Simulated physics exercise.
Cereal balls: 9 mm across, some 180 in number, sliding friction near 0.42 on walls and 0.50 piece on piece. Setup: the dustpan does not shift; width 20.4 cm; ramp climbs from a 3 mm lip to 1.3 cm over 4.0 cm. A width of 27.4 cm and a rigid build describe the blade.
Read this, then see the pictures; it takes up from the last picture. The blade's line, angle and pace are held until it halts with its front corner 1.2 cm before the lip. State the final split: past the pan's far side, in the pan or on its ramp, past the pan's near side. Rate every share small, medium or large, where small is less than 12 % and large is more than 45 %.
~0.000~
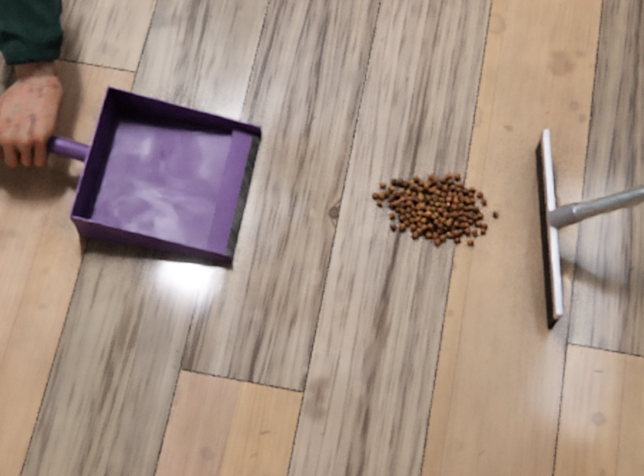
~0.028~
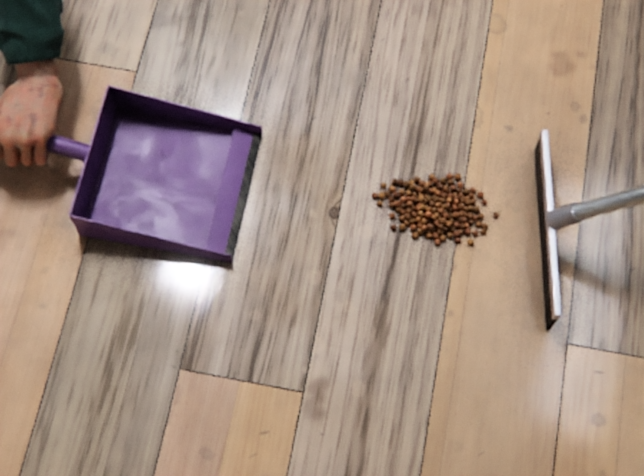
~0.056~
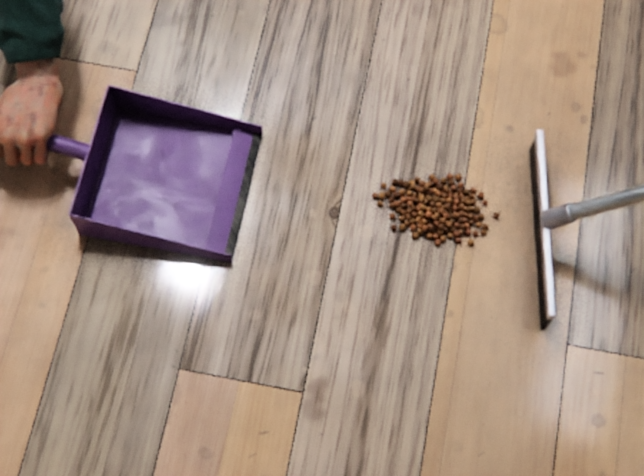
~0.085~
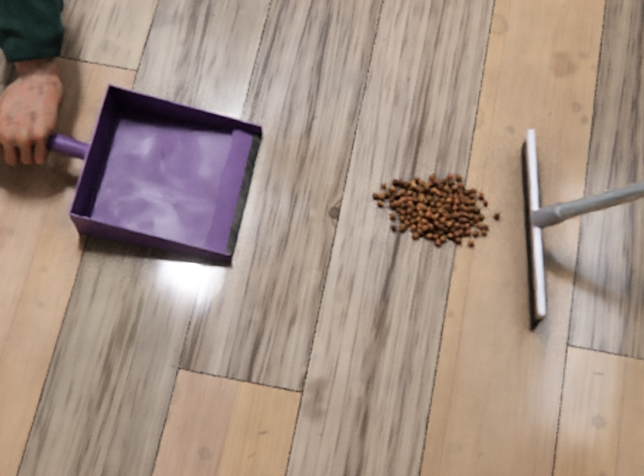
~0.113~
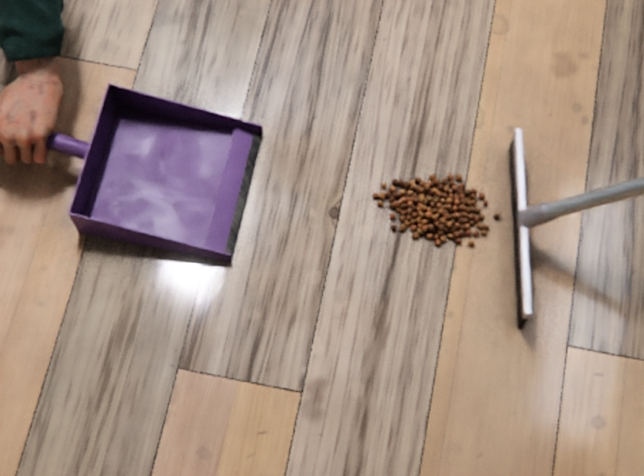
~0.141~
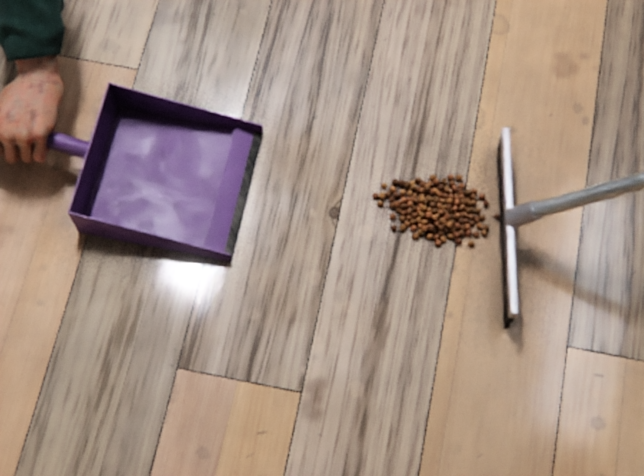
Ratings - far side: Small; pan: Medium; near side: Small.
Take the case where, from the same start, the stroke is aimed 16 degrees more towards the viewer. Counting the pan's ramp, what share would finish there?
In that case around 25 per cent.
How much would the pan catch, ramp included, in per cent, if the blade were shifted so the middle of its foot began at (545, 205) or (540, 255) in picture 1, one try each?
20 and 35 per cent, roughly.
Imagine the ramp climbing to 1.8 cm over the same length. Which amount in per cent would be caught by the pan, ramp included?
Then around 30 percent, ramp counted.
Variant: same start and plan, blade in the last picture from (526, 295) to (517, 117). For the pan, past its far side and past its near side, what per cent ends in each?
Pan 0 % / far 35 % / near 0 %.
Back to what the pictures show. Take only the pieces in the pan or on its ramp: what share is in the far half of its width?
I'd put it near 60 per cent.
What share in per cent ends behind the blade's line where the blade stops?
Some 0 percent, give or take.
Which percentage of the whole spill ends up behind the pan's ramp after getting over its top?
About 10 %.
After 0.39 s, middle of the blade 20 cm from the lip; 0 % over the lip, far side 5 %, near side 0 %.
Then, at 0.56 s, middle of the blade 9 cm from the lip; 0 % over the lip, far side 5 %, near side 5 %.
After 0.84 s, middle of the blade 4 cm from the lip; 35 % over the lip, far side 5 %, near side 5 %.
At rest (1.3 s), far side 5 %, pan 30 %, near side 5 %, in front of the lip or behind the blade 60 %.
